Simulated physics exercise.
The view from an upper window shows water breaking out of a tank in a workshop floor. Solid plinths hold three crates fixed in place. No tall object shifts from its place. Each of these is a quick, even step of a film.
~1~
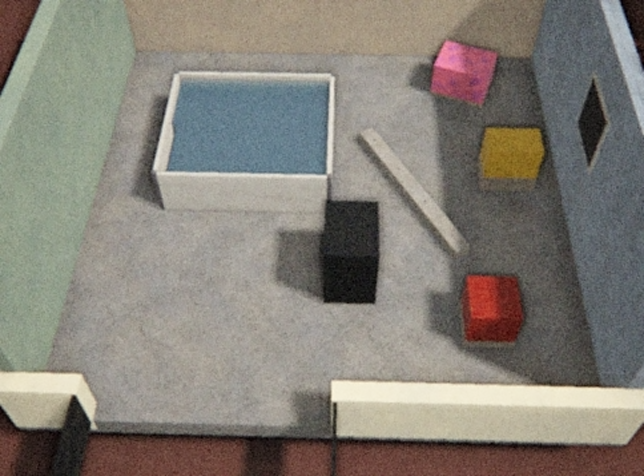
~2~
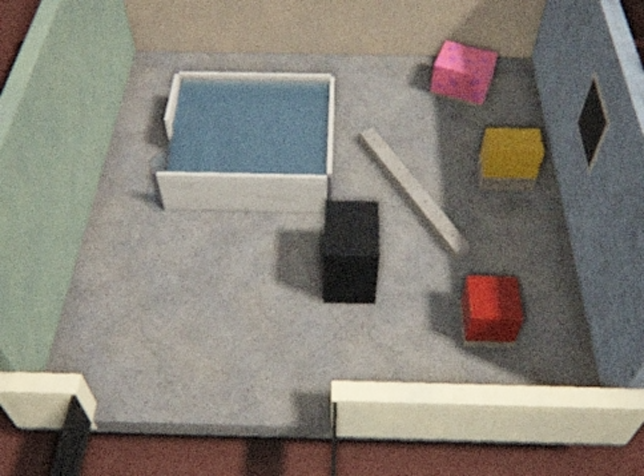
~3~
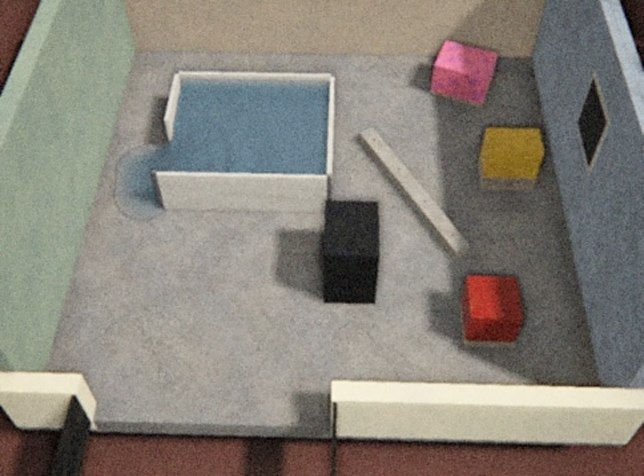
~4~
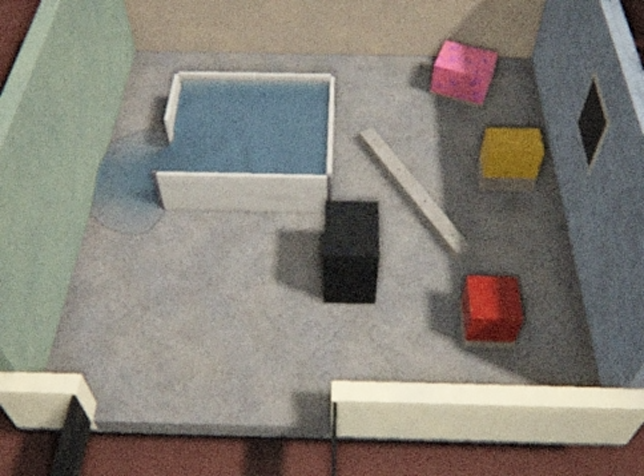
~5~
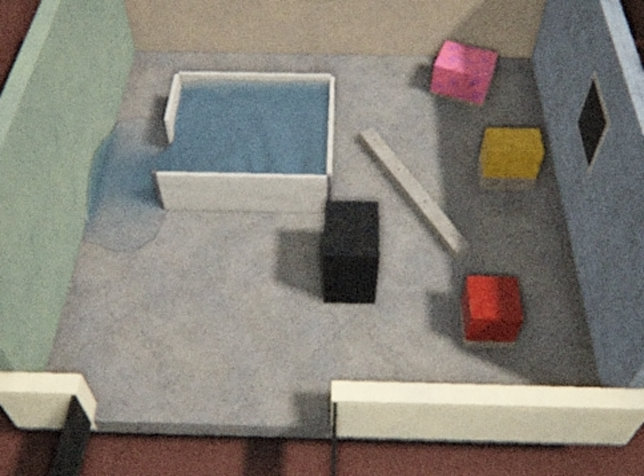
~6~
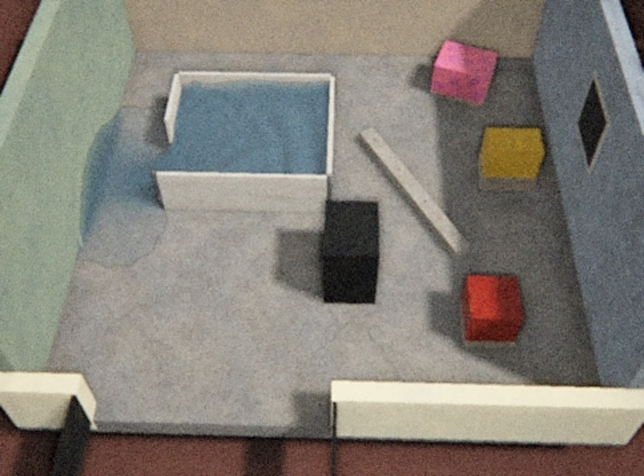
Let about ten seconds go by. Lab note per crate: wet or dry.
Result - yellow crate: Dry; pink crate: Wet; red crate: Dry.
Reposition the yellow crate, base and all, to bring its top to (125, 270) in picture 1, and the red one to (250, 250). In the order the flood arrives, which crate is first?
The one in yellow is first.
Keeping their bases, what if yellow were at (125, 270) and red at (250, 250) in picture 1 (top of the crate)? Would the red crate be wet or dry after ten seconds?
Red crate: Reached.
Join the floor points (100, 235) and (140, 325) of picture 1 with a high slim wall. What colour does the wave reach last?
It's the one in yellow.
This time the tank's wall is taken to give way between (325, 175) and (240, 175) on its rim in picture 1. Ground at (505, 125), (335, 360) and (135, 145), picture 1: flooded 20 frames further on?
Point by point: Unwetted, drenched, unwetted.
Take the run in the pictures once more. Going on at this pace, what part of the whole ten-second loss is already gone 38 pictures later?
I'd say about 65 per cent.
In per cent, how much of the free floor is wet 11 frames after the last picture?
Close to 25 %.
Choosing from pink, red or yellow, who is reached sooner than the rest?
The answer is the pink crate.
A moment on, water covers 15 % of the floor; the yellow crate not reached, the pink crate not reached, the red crate not reached.
Next, water covers 25 % of the floor; the yellow crate not reached, the pink crate not reached, the red crate not reached.
Then, water covers 40 % of the floor; the yellow crate not reached, the pink crate not reached, the red crate not reached.
Later, water covers 60 % of the floor; the yellow crate water round its plinth, the pink crate water round its plinth, the red crate water round its plinth.
In the end, water covers 85 % of the floor; the yellow crate stayed above the water, the pink crate was topped, the red crate stayed above the water.
